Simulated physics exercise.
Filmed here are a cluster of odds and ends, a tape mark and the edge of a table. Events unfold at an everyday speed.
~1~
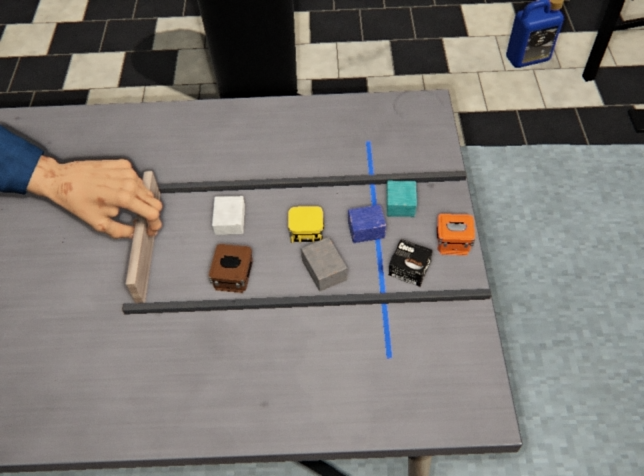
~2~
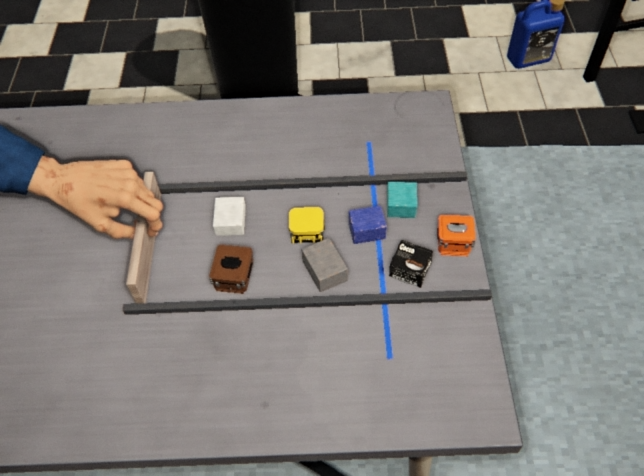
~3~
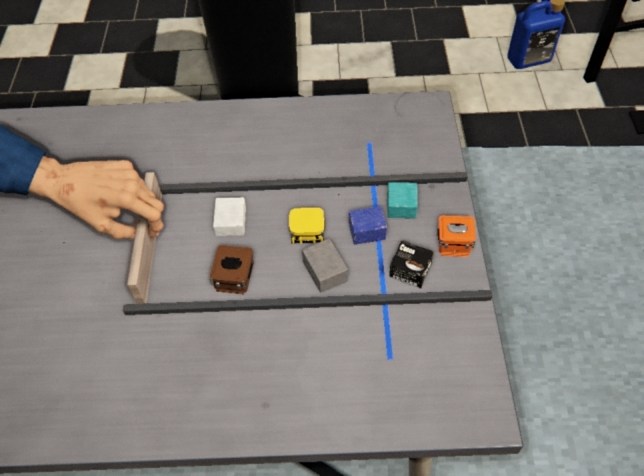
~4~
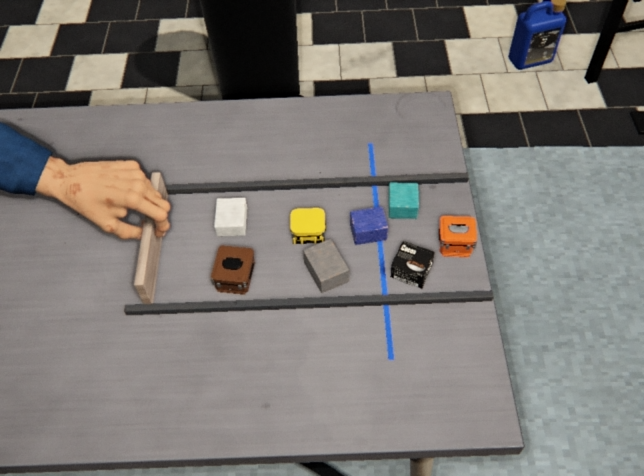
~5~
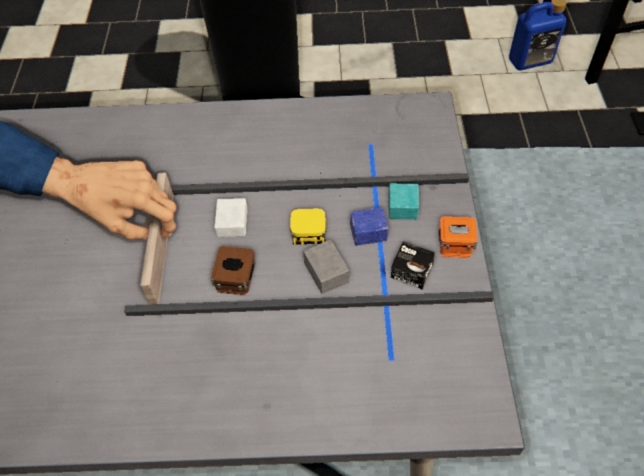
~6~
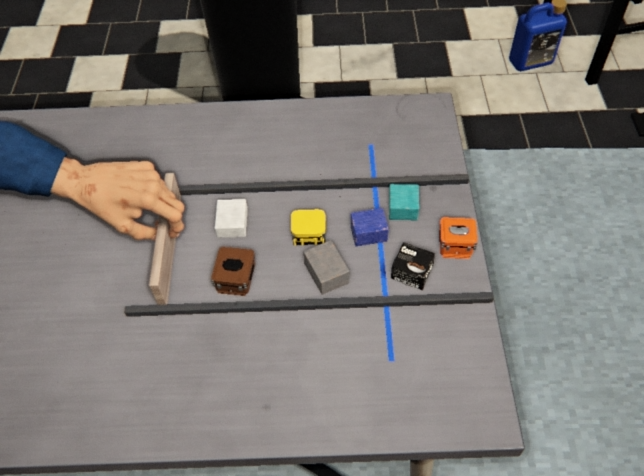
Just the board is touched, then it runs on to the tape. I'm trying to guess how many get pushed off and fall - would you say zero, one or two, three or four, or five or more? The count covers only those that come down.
I would say one or two.
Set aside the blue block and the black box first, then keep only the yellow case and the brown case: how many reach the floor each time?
0 in the first try, 0 in the second.
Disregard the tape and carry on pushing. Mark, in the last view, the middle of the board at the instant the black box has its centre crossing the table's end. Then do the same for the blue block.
Roughly at (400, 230) and roughly at (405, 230).
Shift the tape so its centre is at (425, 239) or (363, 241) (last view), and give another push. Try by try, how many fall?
You'd count 3 the first time and 0 the second.
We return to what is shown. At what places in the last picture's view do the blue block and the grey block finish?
Blue block at about (459, 230), grey block at about (434, 266).
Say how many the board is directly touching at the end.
2 in contact.
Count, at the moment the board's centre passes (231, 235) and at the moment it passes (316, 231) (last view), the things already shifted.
2 and 5.
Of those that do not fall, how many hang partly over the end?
Answer: 0.
Early on, none off yet; orange case at rest near (457, 238); black box at rest near (413, 266); turquoise block at rest near (404, 202).
A while later, none off yet; orange case moving near (463, 238); black box travelled about its own width near (436, 264); turquoise block travelled a little near (416, 199).
Finally, the number that fall off is one or two; lost, orange case.
